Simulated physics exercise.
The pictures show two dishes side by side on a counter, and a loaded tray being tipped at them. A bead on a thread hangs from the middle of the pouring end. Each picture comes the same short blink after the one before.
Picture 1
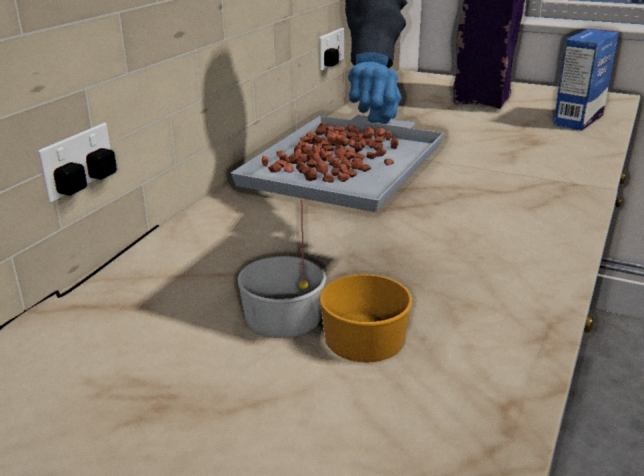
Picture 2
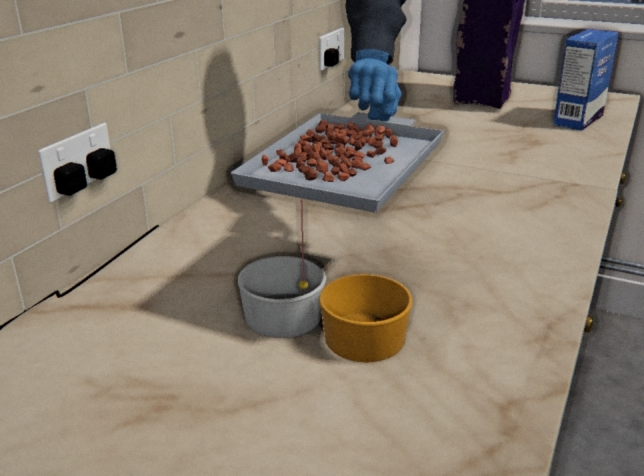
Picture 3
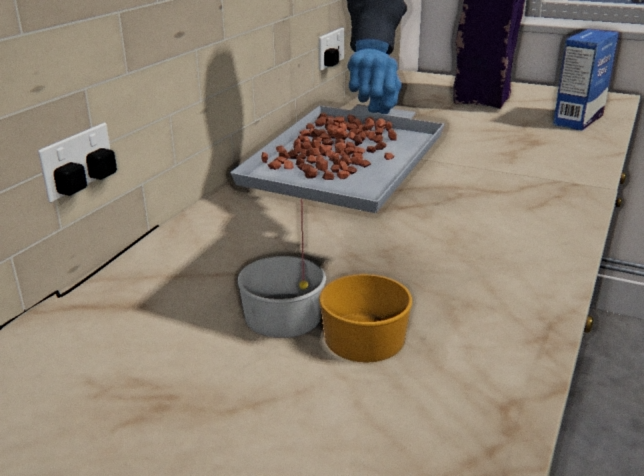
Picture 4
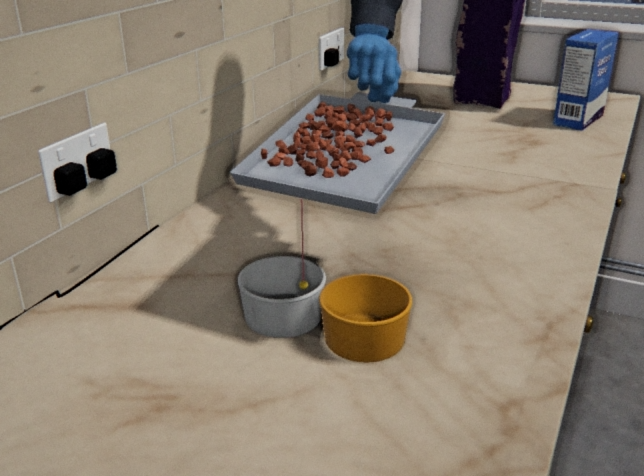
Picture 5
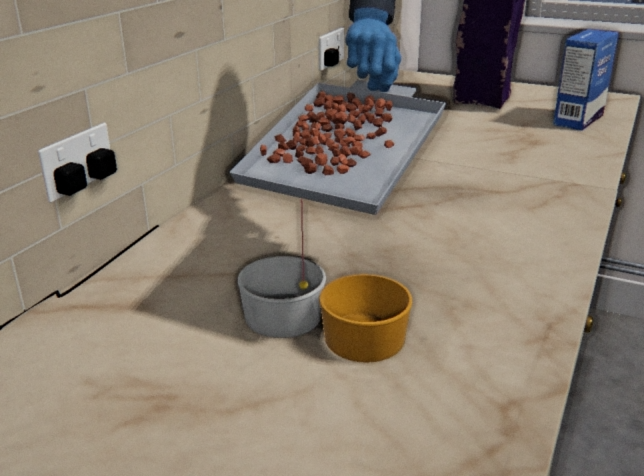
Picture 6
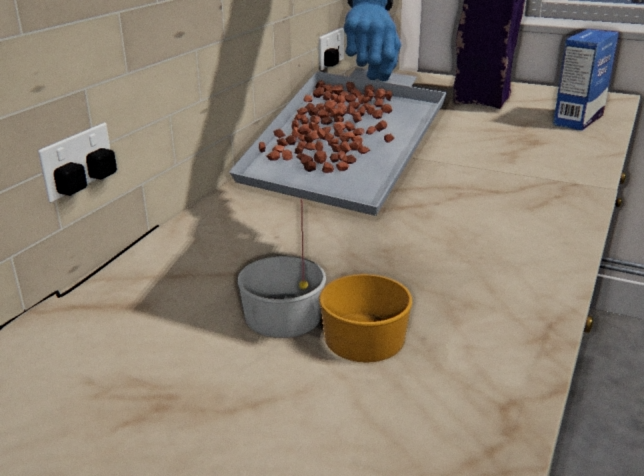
A grey tray of reddish crushed brick bits tilts gradually above a marble-patterned counter, seen from a raised, steady viewpoint. Below its near edge, a small bead hangs on a thread by a grey dish at left and an orange one at right, with purple and blue boxes behind. A blue-gloved hand rises slightly with the far end, while the near edge dips barely rightward.
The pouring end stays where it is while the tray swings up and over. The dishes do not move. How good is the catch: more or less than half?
Together they catch only the smaller part.
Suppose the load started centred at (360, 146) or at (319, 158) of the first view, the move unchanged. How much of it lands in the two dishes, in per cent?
In turn 0 and 10 in a hundred.
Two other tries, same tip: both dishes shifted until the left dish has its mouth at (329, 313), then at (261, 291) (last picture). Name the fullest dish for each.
At the first place the left dish, at the second the right one.
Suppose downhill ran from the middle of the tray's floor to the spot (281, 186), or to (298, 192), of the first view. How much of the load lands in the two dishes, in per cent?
Near 20 % and 0 %.
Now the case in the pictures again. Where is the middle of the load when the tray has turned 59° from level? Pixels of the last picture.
Near (309, 178).
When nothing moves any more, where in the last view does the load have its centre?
At about (285, 385).
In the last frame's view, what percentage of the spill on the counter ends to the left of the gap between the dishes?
Close to 80 per cent.
Soon after the last picture, tray tipped steeply; nearly all on the tray; a small part in the air.
A little later, tray tipped right over; about half on the tray; about half outside both; a small part in the air.
Later still, tray tipped past a quarter turn; a small part in the right dish; nearly all outside both.
At rest, tray tipped past a quarter turn; a small part in the right dish; none in the left dish; nearly all outside both.
